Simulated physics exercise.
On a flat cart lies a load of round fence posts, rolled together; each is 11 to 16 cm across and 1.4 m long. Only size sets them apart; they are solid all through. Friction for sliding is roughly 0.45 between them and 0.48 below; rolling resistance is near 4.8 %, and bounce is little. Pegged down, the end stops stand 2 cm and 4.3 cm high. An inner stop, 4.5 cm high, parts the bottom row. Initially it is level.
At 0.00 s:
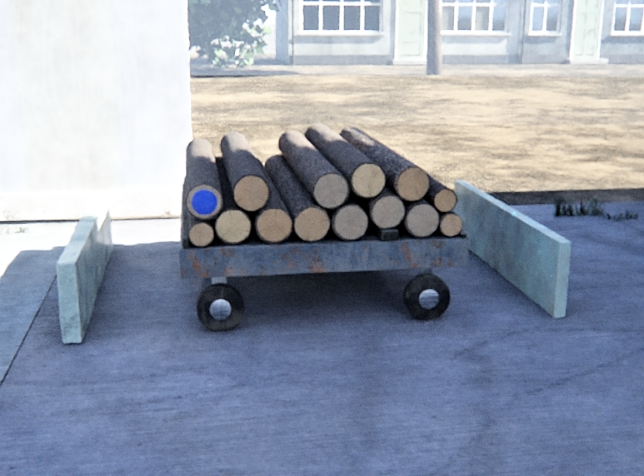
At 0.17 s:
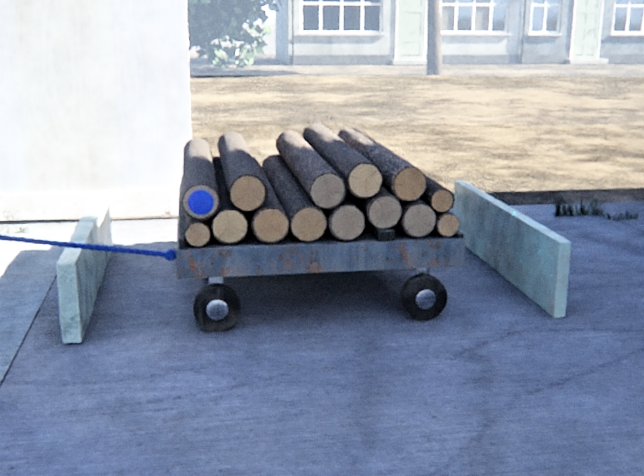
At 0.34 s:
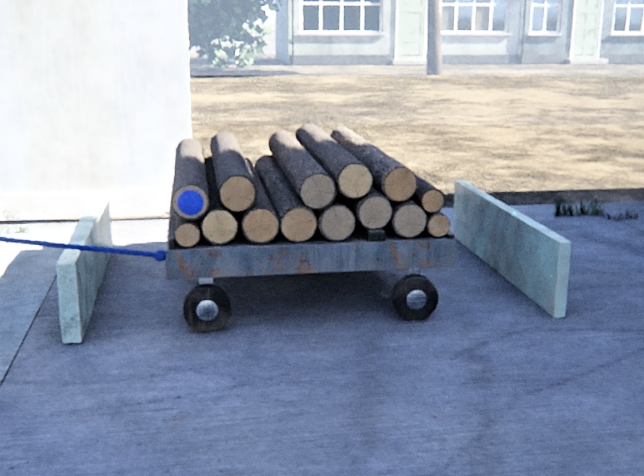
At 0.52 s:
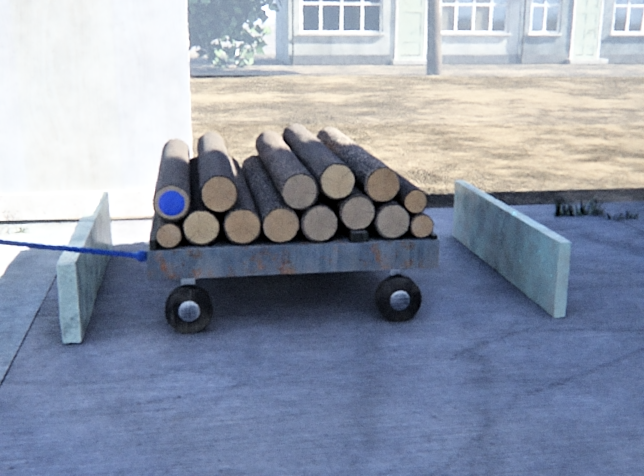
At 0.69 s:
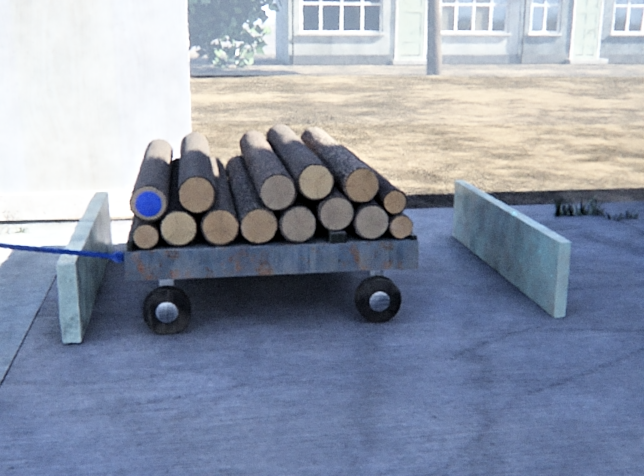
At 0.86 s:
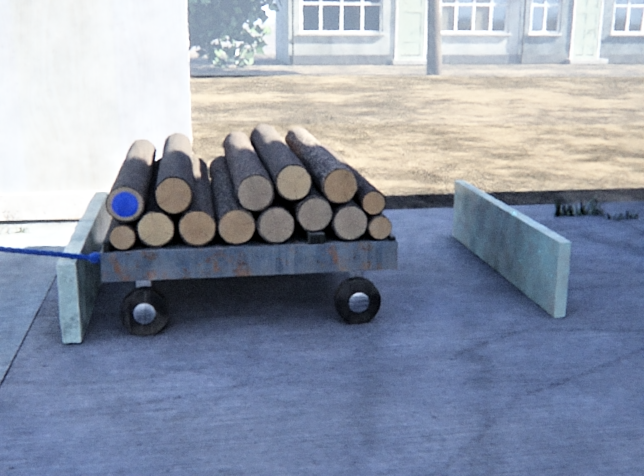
A cart stacked with logs, one blue-ended, rolls left as a blue rope pulls it.
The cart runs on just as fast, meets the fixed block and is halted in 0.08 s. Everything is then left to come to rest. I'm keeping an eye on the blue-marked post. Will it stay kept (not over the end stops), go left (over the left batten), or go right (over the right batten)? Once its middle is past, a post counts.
I'd say it goes left.
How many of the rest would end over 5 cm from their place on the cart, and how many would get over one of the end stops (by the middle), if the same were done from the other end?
Shifted: 2; got out: 2.
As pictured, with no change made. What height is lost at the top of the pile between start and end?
Roughly 0 cm lower.
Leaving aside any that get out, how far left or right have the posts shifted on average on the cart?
Leftwards, by about 0 cm.
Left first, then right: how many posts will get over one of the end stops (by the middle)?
1 on the left and 0 on the right.
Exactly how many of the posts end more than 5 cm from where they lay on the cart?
Altogether that makes 1.
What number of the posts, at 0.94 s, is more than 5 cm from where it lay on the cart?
0 at that time.
After 1.01 s, cart 40 cm along; 0 now displaced over 5 cm; not one over the end stops; blue in place (moves measured on the cart).
After 1.28 s, cart 41 cm along; 1 now displaced over 5 cm; 1 over the left batten; blue 9 cm left and 2.1 cm down.
After 1.53 s, cart 41 cm along; 1 now displaced over 5 cm; 1 over the left batten; blue 27 cm left and 15 cm down.
At rest by 2.1 s, 1 moved over 5 cm; 1 over the left batten; blue rolled far off to the left; top of the pile 33 cm high, from 34 cm.
